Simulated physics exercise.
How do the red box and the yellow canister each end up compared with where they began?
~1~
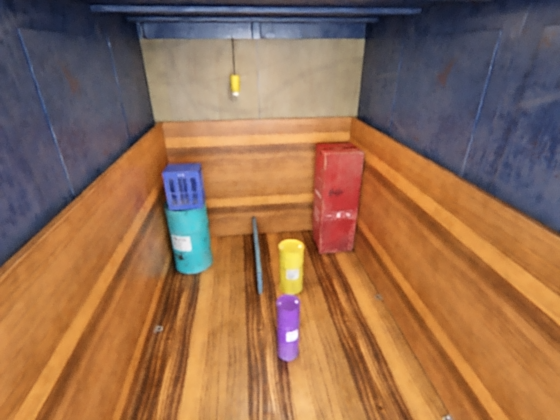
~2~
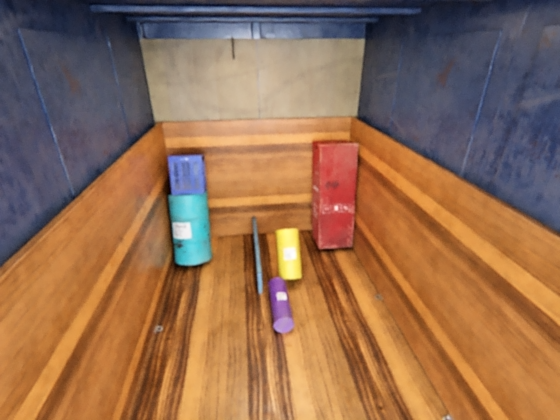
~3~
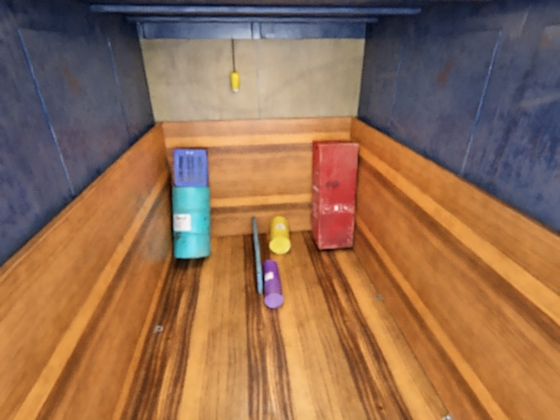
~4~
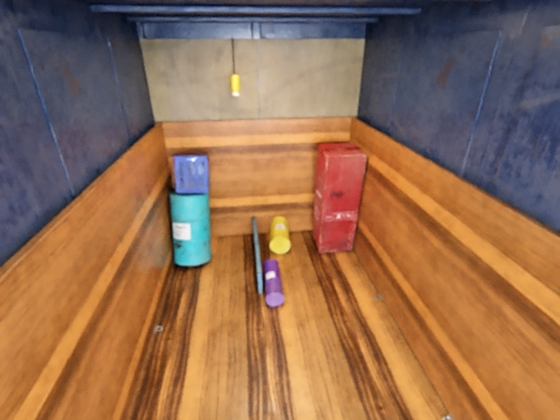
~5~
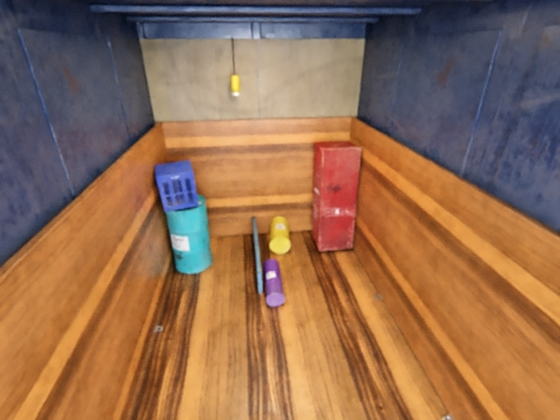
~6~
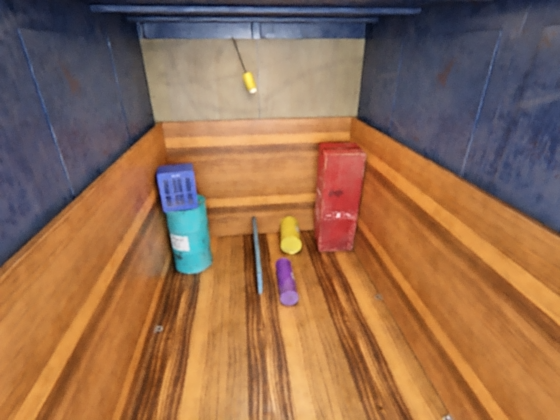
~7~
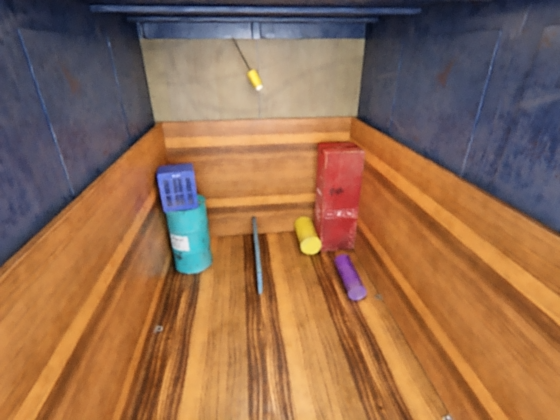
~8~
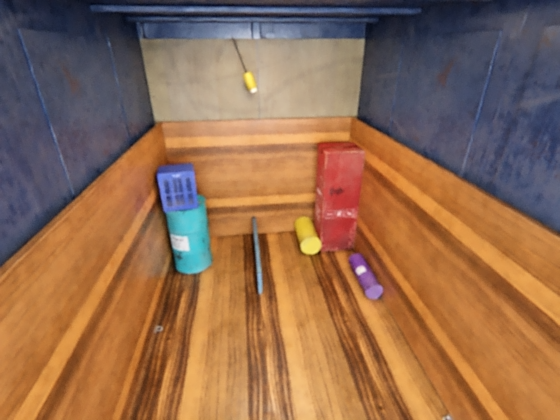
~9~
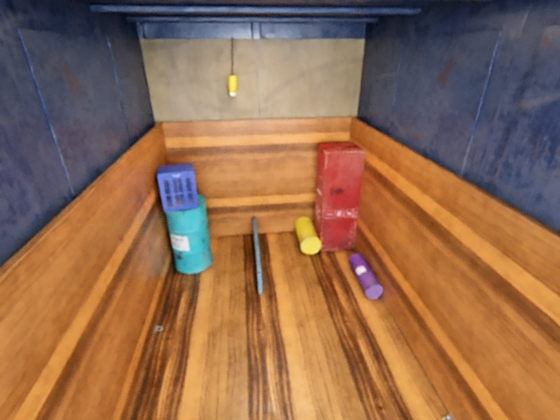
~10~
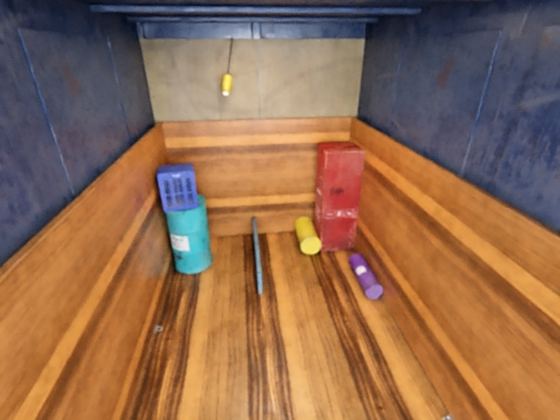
The red box keeps its spot at the right, still upright. The yellow canister is shifted from its starting place and ends up lying on its side near the box.
A yellow canister and a purple canister stand on the floor of a wood-lined load bay, seen from its open end looking towards the far wall. A blue chest sits on a turquoise drum at left, a low board stands mid-floor, and a tall red box is at right. The load lurches forwards, tipping both canisters onto their sides while the chest and drum lean and then settle back upright. Next, the canisters roll right as a hanging yellow object swings. They come to rest lying near the red box, which is still standing.
